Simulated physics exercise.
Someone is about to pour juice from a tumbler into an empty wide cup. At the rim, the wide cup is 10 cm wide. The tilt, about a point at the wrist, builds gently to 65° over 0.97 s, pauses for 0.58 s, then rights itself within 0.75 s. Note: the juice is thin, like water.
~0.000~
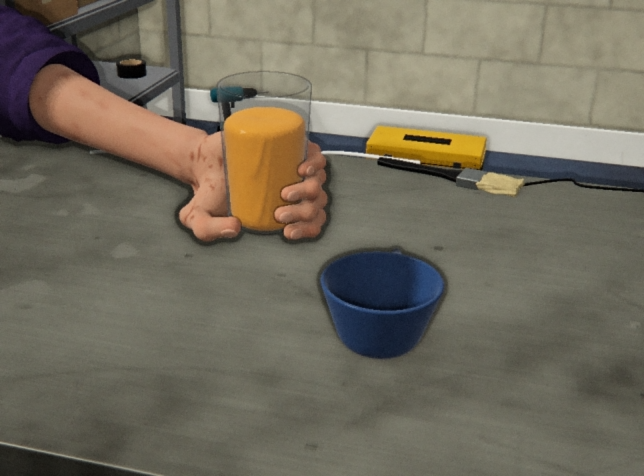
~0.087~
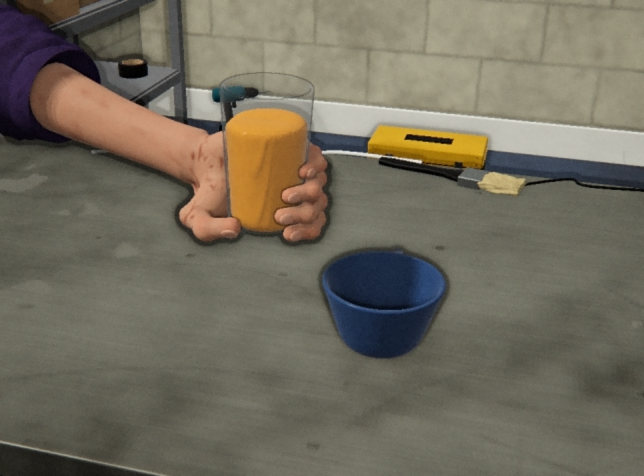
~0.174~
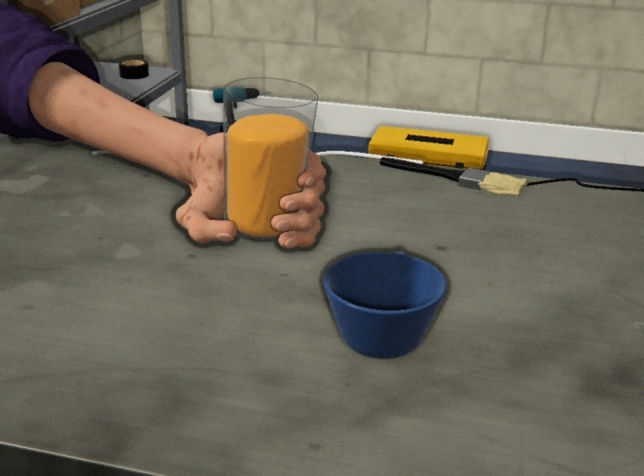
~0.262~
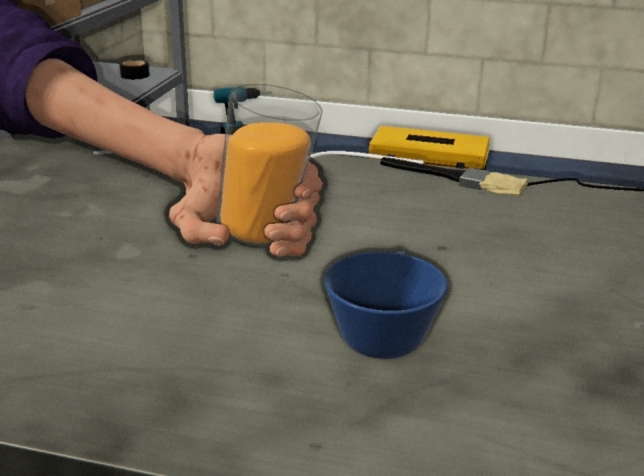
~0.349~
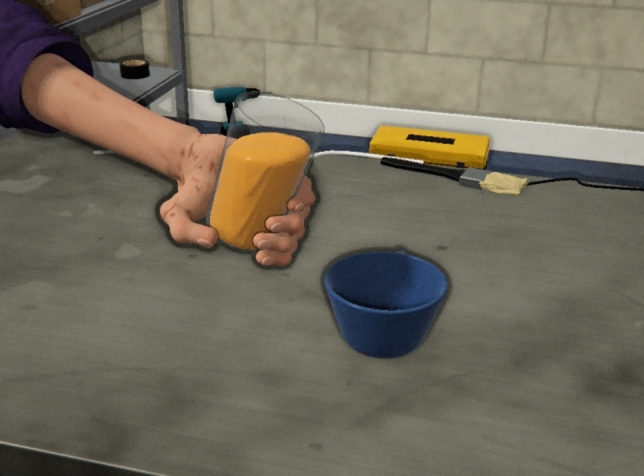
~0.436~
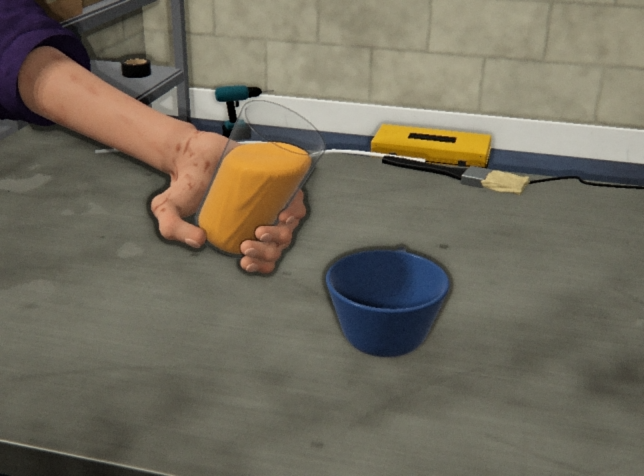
A hand holding a clear tumbler of orange juice gradually tilts it rightward beside a blue cup on a grey worktop.
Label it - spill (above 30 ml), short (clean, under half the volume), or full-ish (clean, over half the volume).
Spill.
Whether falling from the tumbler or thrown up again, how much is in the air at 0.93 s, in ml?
About 20 ml.
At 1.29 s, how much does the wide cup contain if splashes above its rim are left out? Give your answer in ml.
About 0 ml of it.
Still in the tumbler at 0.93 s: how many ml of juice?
Roughly 290 ml, give or take.
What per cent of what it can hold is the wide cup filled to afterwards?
About 0 %.
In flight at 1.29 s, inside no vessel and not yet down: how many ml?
I'd put it near 20 ml of liquid.
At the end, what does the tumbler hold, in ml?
It ends up holding near 220 ml.
By 0.93 s the tilt is 65° and the wide cup has 0 ml, the tumbler 290 ml, and 10 ml is on the table.
By 1.29 s the tilt is 65° and the wide cup has 0 ml, the tumbler 240 ml, and 55 ml is on the table.
By 1.66 s the tilt is 61° and the wide cup has 0 ml, the tumbler 220 ml, and 90 ml is on the table.
By 2.08 s the tilt is 13° and the wide cup has 0 ml, the tumbler 220 ml, and 95 ml is on the table.
At rest the wide cup has 0 ml, the tumbler 220 ml, and 95 ml is on the table.
